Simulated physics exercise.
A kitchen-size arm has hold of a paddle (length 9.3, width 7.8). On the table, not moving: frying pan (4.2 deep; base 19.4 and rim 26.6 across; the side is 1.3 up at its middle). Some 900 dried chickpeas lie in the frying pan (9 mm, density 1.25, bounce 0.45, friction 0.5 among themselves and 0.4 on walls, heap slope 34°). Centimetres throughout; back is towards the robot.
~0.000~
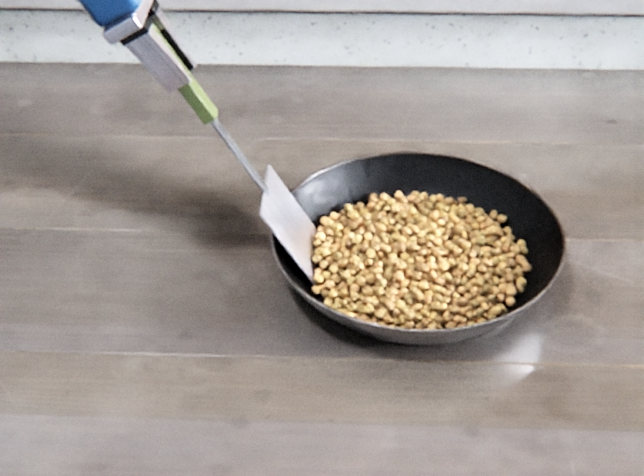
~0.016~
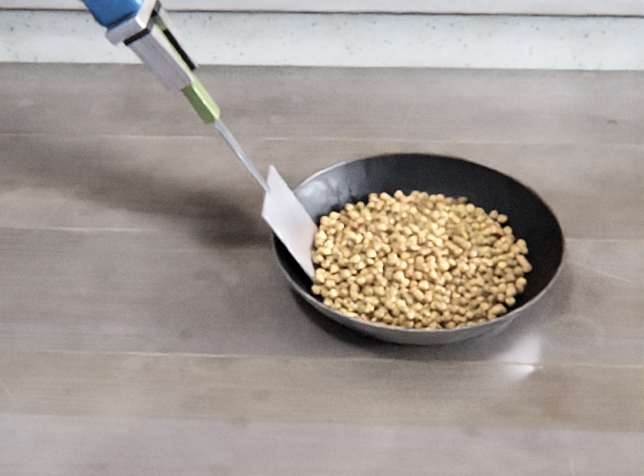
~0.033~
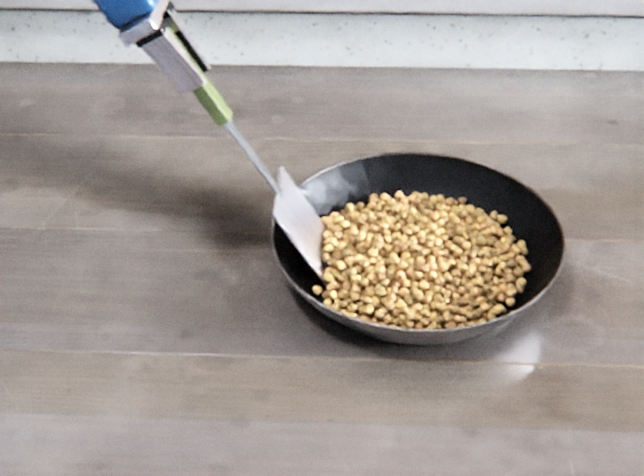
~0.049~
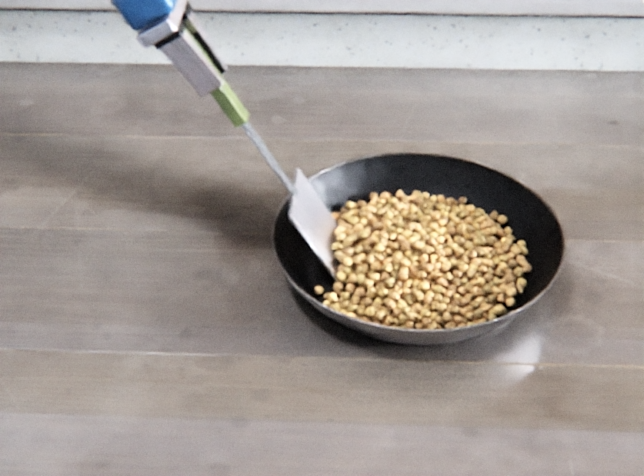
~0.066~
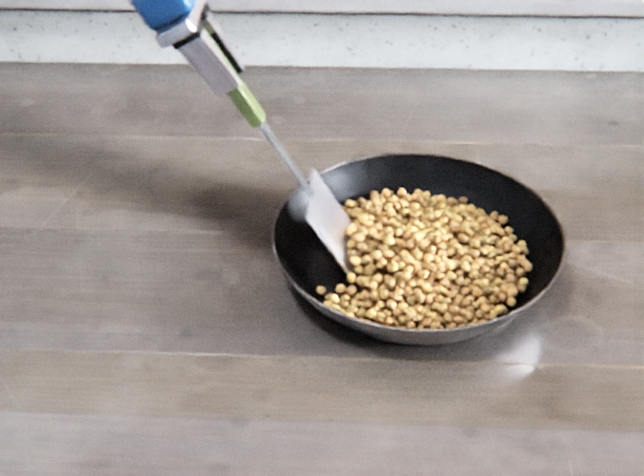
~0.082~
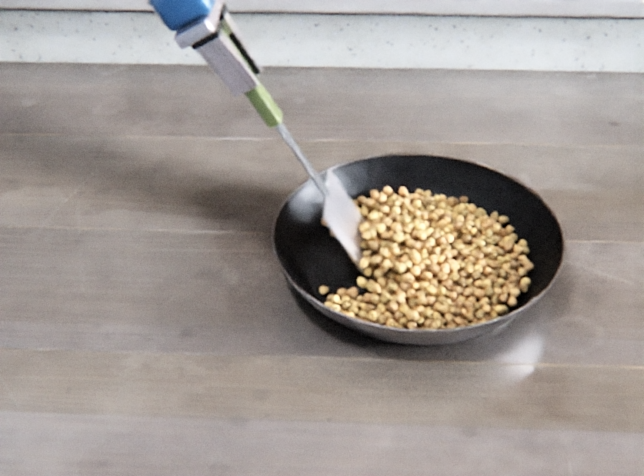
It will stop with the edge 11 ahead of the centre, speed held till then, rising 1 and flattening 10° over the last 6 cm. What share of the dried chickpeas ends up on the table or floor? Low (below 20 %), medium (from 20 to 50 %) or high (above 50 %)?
A medium share, from 20 to 50 %, ends on the table or floor.
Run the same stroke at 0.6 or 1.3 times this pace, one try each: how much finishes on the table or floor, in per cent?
About 25 and 35 per cent.
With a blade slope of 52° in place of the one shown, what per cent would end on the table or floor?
Then about 30 per cent.
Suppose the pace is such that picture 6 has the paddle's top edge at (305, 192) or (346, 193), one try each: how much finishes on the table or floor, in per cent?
Some 25 and 35 per cent.
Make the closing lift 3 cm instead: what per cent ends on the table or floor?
Some 25 per cent.
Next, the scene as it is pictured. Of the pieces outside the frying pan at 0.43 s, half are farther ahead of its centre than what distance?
Roughly 20 cm.
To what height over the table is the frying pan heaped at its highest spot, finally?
Some 3.5 cm.
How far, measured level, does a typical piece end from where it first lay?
Some 5 cm.
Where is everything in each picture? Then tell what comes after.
The first picture shows paddle top edge at (265, 189), sloping 60°; upper third of the load around (410, 251), from x 315 to 525, top at y 195; 900 in the frying pan.
The second picture shows paddle top edge at (267, 189), sloping 60°; upper third of the load around (410, 251), from x 315 to 525, top at y 195.
The third picture shows paddle top edge at (278, 191), sloping 60°; upper third of the load around (403, 250), from x 315 to 525, top at y 195.
The fourth picture shows paddle top edge at (294, 192), sloping 60°; upper third of the load around (400, 248), from x 320 to 525, top at y 195.
The fifth picture shows paddle top edge at (310, 192), sloping 60°; upper third of the load around (406, 246), from x 320 to 530, top at y 190.
The sixth picture shows paddle top edge at (326, 193), sloping 60°; upper third of the load around (410, 246), from x 325 to 530, top at y 190; 900 in the frying pan.
By 0.14 s, sloping 60°, highest piece 5 above the table; 900 in the frying pan.
By 0.20 s, sloping 57°, highest piece 5 above the table; 900 in the frying pan.
By 0.43 s, sloping 50°, highest piece 11 above the table; 629 in the frying pan, 109 on the table or floor, 162 on the blade or in flight.
By 1.48 s, sloping 50°, highest piece 3 above the table; 629 in the frying pan, 271 on the table or floor.
Final count, 629 in the frying pan, 271 on the table or floor. That is 30 % on the table or floor.
